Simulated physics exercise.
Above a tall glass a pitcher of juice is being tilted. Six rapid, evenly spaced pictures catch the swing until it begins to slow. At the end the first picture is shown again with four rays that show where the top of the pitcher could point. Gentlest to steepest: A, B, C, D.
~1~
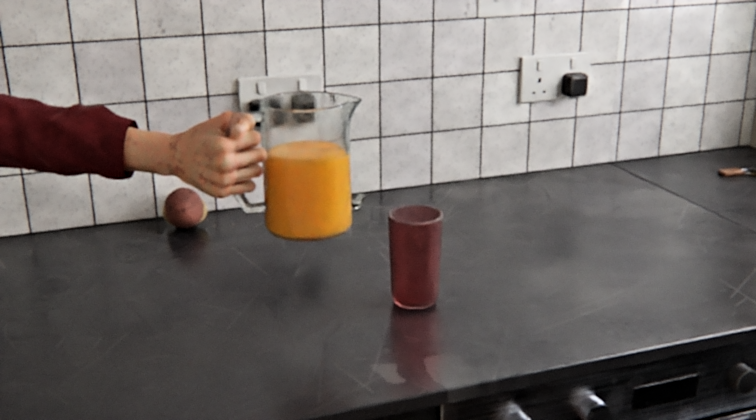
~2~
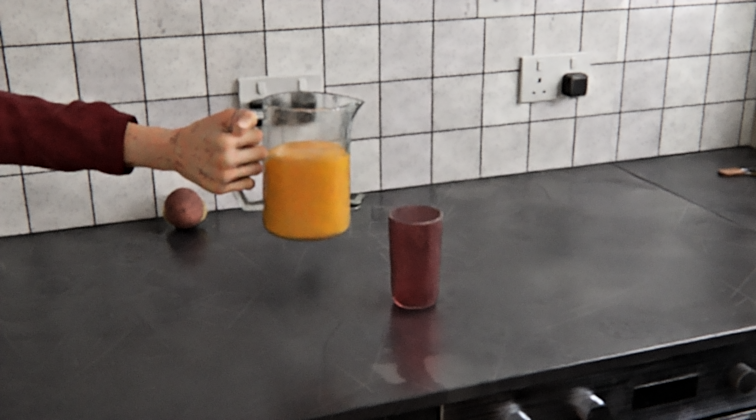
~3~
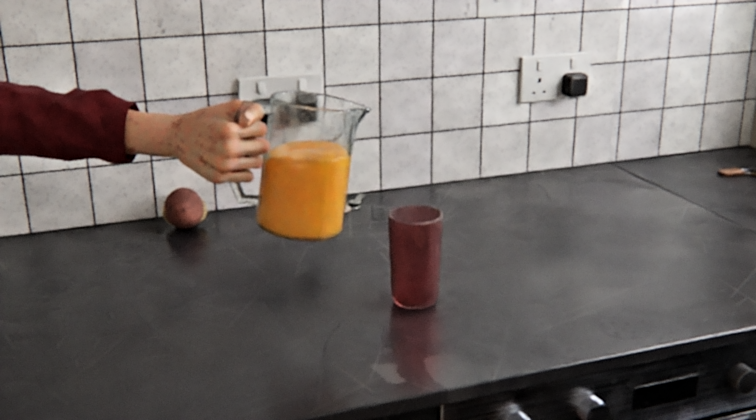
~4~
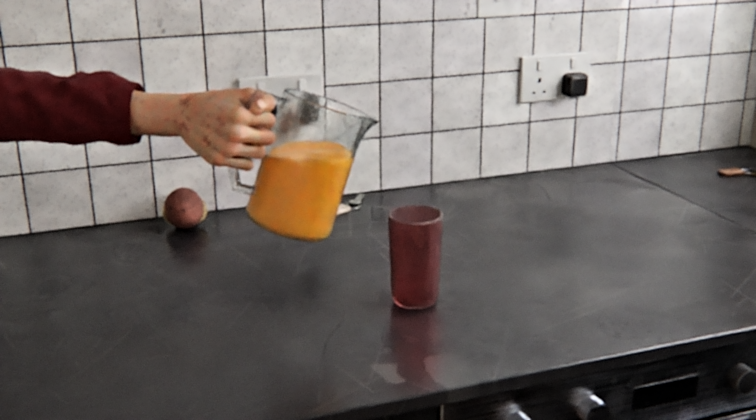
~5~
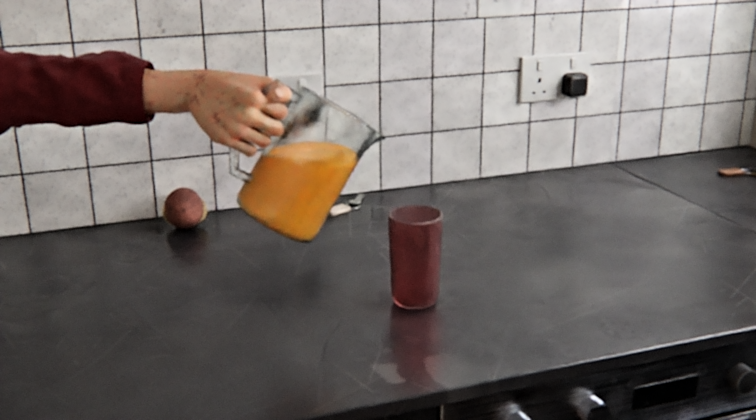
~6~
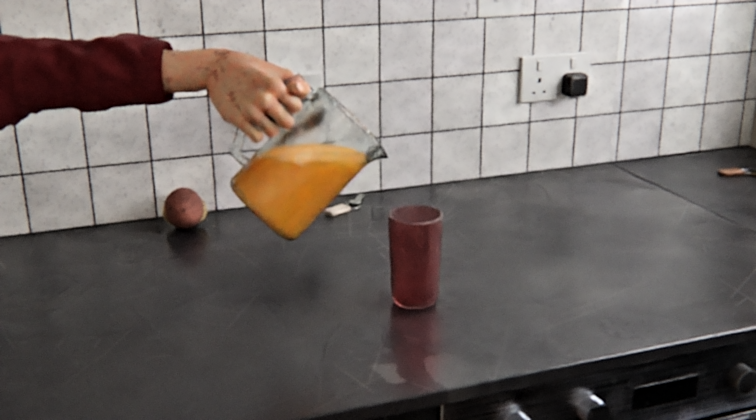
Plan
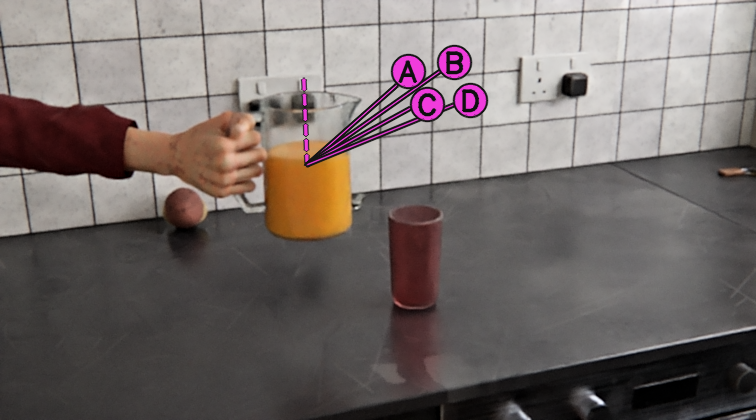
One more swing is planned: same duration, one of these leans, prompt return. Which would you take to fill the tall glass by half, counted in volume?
It is C.
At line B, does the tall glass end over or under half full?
Under half.
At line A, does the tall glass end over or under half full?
Under half.
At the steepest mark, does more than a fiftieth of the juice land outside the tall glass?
No.
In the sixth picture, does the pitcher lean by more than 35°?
Yes.
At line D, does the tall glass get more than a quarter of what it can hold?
Yes, it does.
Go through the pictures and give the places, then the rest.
Upright, lip at (359, 99); rim of the tall glass round (416, 213); nothing has left yet, in the first picture.
Tipped about 2°, lip at (362, 101); nothing has left yet, in the second picture.
Tipped about 10°, lip at (369, 108); nothing has left yet, in the third picture.
Tipped about 20°, lip at (377, 120); nothing has left yet, in the fourth picture.
Tipped about 34°, lip at (383, 137); nothing has left yet, in the fifth picture.
Tipped about 48°, lip at (386, 156); nothing has left yet, in the sixth picture.
In magenta, A at (396, 85); B at (440, 71); C at (410, 108); D at (453, 104).
If A is chosen, the tall glass ends with about 11 % of what it can hold.
If B is chosen, the tall glass ends with about 27 % of what it can hold.
If C is chosen, the tall glass ends with about 51 % of what it can hold.
If D is chosen, the tall glass ends with about 83 % of what it can hold.
